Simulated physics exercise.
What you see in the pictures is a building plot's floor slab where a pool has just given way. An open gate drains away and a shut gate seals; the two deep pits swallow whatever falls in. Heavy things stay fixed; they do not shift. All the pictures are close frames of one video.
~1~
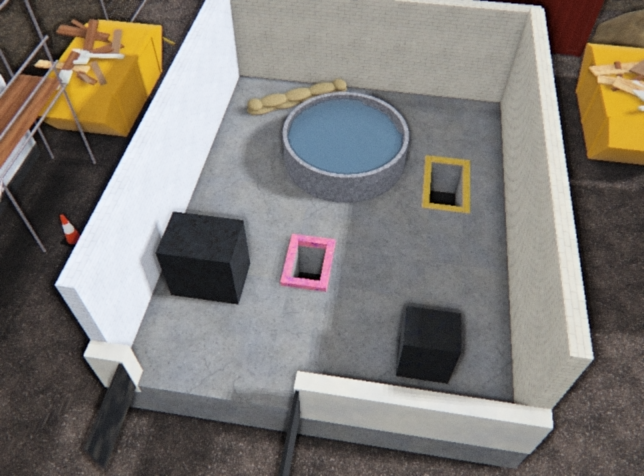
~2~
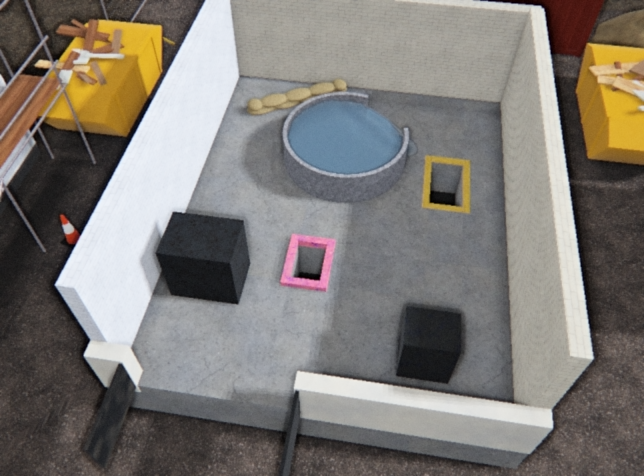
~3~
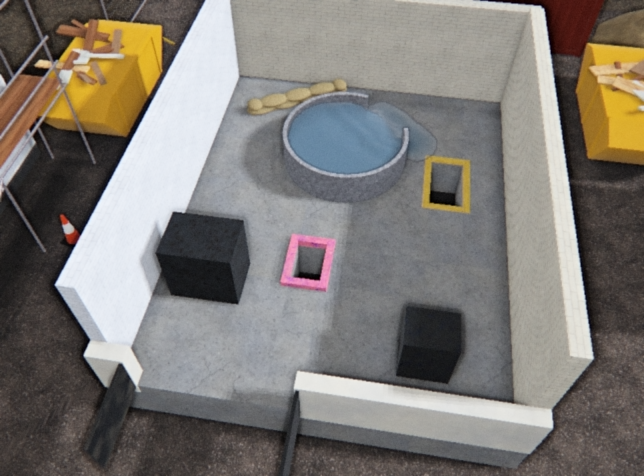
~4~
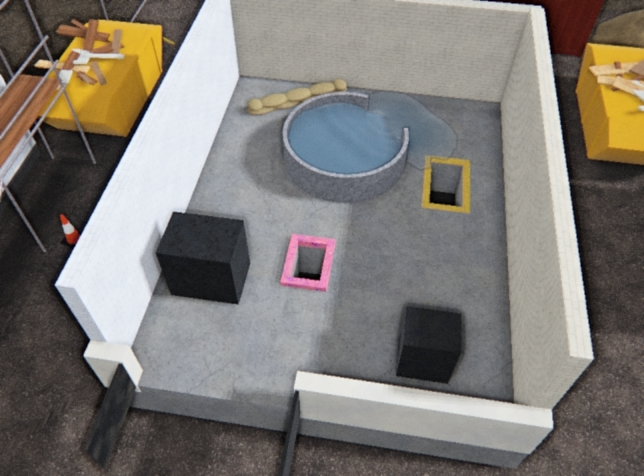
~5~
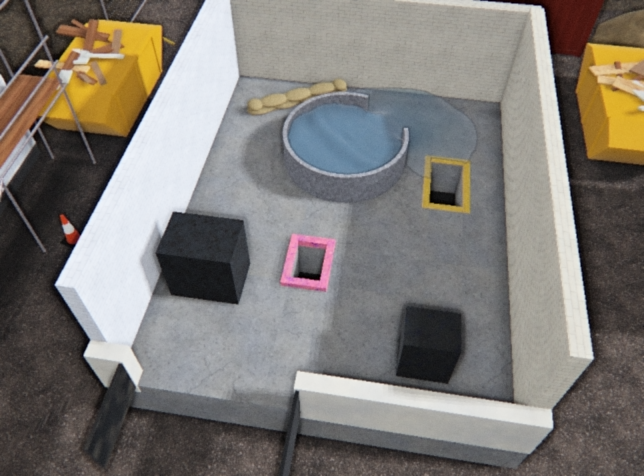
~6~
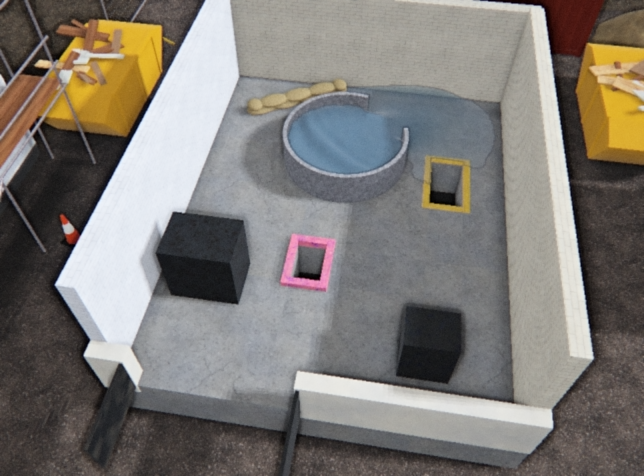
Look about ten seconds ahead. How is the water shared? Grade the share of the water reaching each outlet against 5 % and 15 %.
By my reckoning the gate stays under 5 %, the yellow pit goes over 15 %, the pink pit stays under 5 %.
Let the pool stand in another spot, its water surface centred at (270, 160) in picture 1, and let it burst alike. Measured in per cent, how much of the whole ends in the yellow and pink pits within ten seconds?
Shares - yellow: 35 in a hundred; pink: 0 in a hundred.
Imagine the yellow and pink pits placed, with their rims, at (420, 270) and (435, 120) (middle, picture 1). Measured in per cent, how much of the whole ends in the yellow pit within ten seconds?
The yellow pit takes 10 per cent.
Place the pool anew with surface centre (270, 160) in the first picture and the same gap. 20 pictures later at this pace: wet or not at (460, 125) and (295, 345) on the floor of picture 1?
One after the other, they come out submerged and spared.
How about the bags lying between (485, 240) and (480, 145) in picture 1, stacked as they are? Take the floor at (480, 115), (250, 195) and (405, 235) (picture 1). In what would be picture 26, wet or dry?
Soaked, bare, bare.
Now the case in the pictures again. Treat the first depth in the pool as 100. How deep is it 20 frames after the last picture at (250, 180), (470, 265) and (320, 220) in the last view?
Readings in order: Around 0, 10 and 0 %.
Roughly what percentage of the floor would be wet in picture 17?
Roughly 20 percent.
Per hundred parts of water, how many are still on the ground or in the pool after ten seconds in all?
Roughly 68 parts in every hundred.
A moment on, water covers 15 % of the floor; the gate 0 %, the yellow pit 0 %, the pink pit 0 %.
Next, water covers 20 % of the floor; the gate 0 %, the yellow pit 1 %, the pink pit 0 %.
Then, water covers 35 % of the floor; the gate 0 %, the yellow pit 7 %, the pink pit 0 %.
Later, water covers 60 % of the floor; the gate 0 %, the yellow pit 18 %, the pink pit 0 %.
In the end, water covers 80 % of the floor; the gate 3 %, the yellow pit 28 %, the pink pit 0 %.
